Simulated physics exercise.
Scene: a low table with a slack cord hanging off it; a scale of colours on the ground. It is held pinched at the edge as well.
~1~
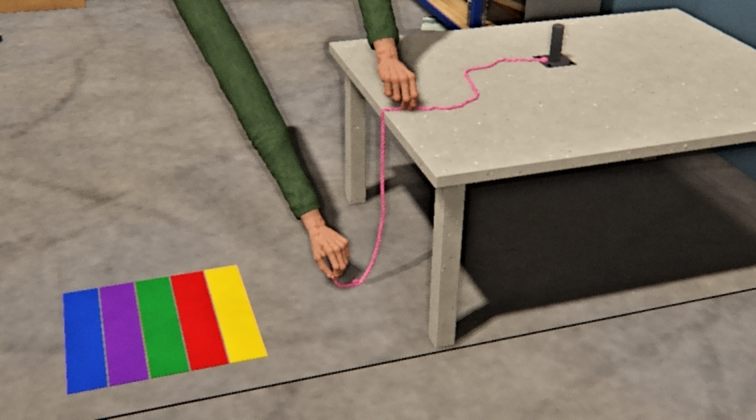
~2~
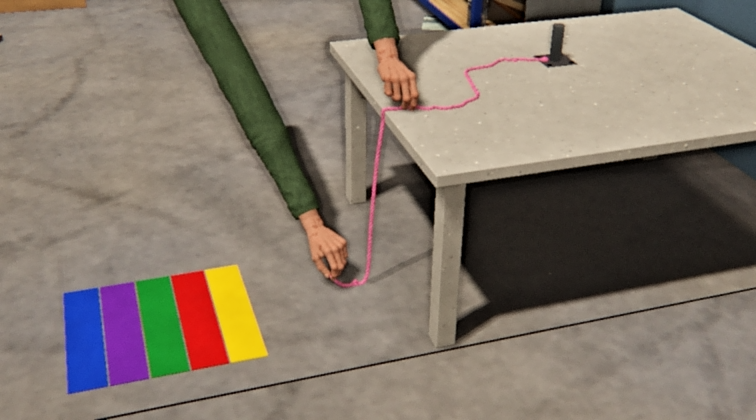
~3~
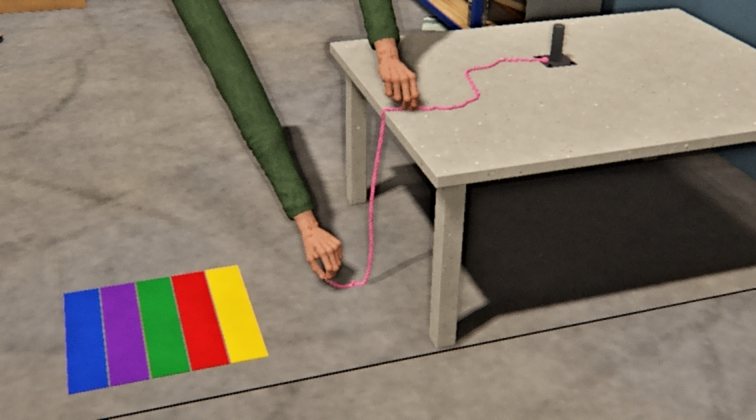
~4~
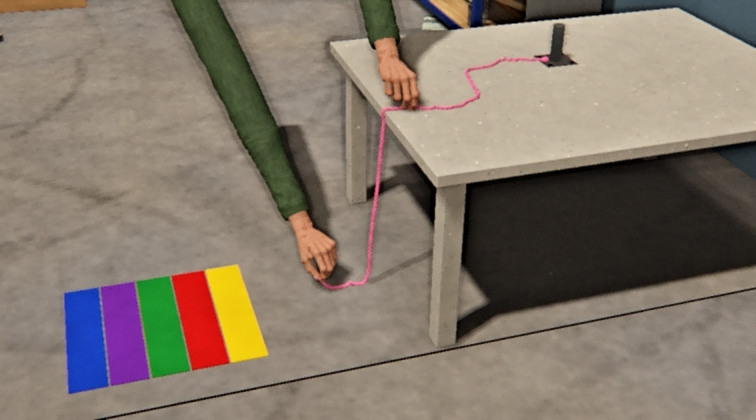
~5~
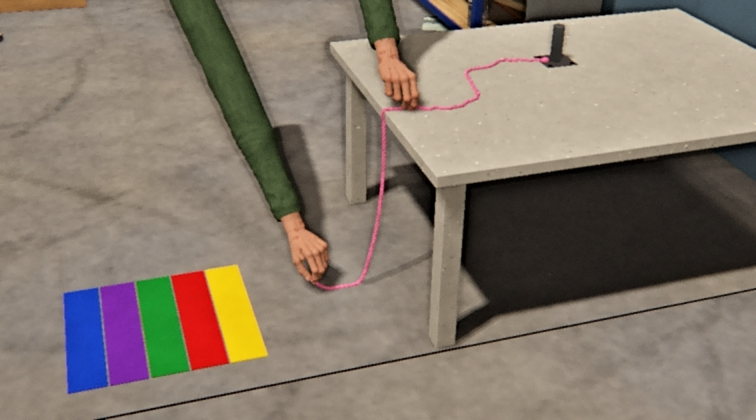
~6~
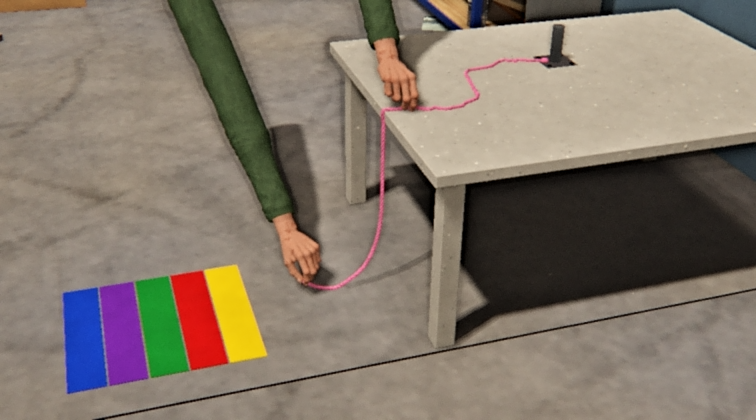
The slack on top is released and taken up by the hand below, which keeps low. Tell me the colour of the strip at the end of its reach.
It is purple.
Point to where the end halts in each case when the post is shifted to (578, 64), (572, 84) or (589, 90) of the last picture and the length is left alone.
Approximate pixels in order: (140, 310), (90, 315), (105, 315).
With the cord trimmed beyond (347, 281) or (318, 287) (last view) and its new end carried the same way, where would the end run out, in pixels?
About (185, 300) and (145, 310).
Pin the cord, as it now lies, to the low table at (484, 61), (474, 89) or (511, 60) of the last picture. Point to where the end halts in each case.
Try by try, around (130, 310), (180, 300) and (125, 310).
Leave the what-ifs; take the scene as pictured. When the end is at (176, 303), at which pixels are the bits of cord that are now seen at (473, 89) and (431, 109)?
First mark (428, 91), second mark (371, 132).
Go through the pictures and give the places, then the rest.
End (333, 276); yellow (244, 341); red (206, 348); green (167, 355); purple (126, 363); blue (86, 370), in the first picture.
End (331, 276); cord through (516, 61) (467, 75) (463, 105) (384, 117) (374, 191) (369, 264), in the second picture.
End (326, 278), in the third picture.
End (320, 278); cord through (516, 61) (467, 75) (463, 105) (384, 117) (377, 191) (370, 264), in the fourth picture.
End (312, 280), in the fifth picture.
End (304, 281); cord through (516, 62) (467, 76) (463, 106) (384, 117) (382, 191) (367, 263), in the sixth picture.
Early on, end near (176, 303); over green.
Midway, end near (138, 309); over purple.
At the end of the slack, end near (116, 313); over purple. The end stops over the purple strip.
